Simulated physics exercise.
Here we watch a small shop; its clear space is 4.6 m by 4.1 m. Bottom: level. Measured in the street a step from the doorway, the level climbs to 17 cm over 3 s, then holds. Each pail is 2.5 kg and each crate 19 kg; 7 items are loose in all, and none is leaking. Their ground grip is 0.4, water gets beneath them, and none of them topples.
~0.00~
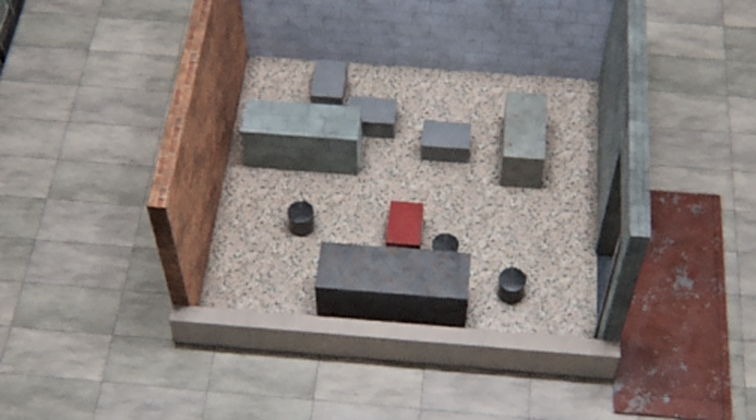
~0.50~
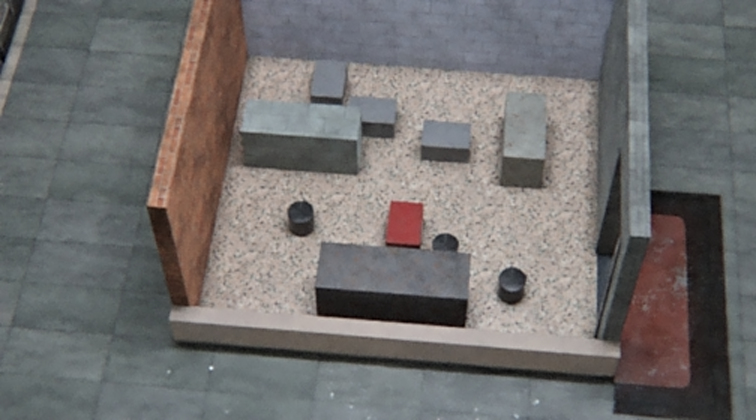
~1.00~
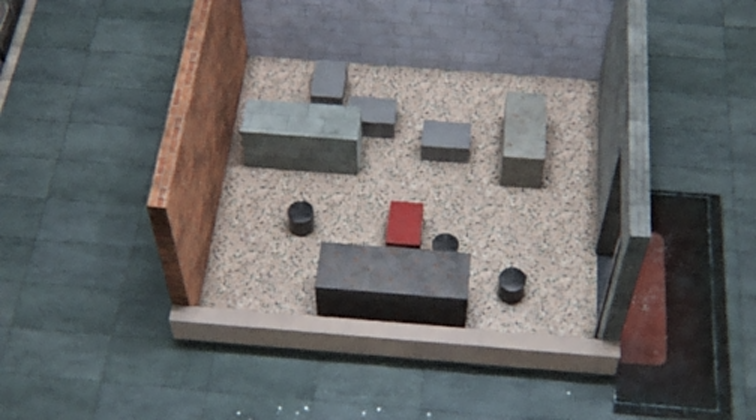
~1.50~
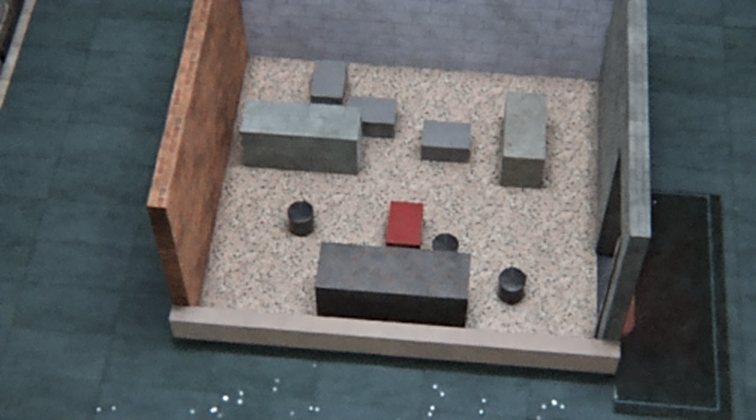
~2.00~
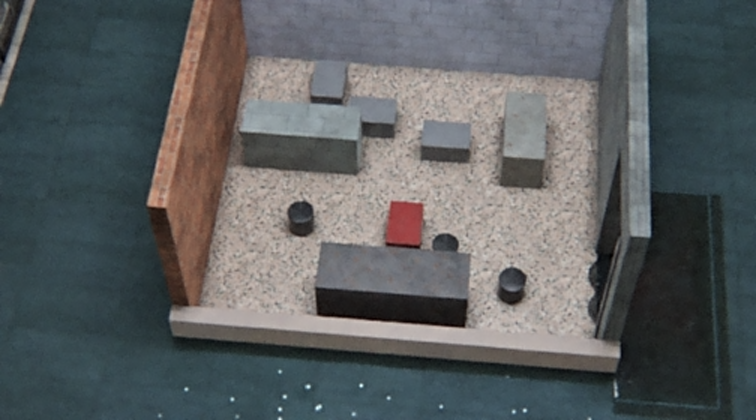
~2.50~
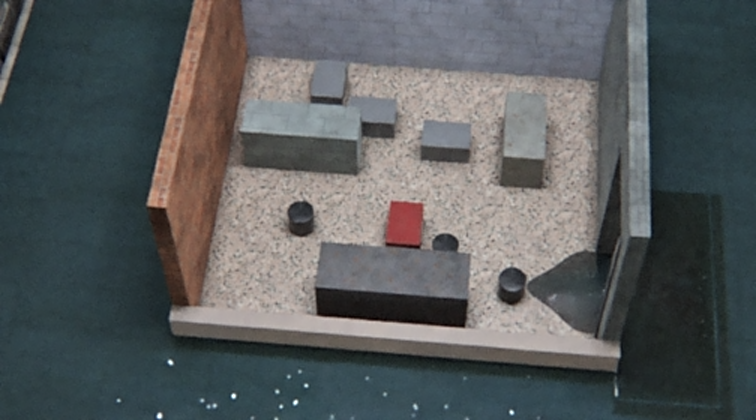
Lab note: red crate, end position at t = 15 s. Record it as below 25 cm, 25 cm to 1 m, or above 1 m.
End position: Above 1 m.
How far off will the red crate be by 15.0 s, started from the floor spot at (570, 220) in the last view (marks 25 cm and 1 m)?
Short answer, it keeps close to its start.
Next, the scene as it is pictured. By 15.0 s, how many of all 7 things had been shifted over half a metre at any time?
I make that 5.
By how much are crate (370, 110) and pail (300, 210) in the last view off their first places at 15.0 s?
The first is 60 cm from its start, the second 120 cm.
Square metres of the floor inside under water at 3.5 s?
Wet area: Approx. 3.0 m2.
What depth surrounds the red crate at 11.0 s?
Near 6 cm deep.
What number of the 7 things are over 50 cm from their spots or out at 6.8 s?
Count then: 2.
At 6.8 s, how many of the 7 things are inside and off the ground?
1.
After 3.5 s the red crate is near (405, 222), 0.0 m from its start, aground; 0 afloat.
After 6.8 s the red crate is near (395, 221), 0.1 m from its start, aground; 1 afloat.
After 11.0 s the red crate is near (333, 218), 0.9 m from its start, aground; 3 afloat.
After 15.0 s the red crate is near (243, 226), 1.9 m from its start, afloat; 6 afloat.
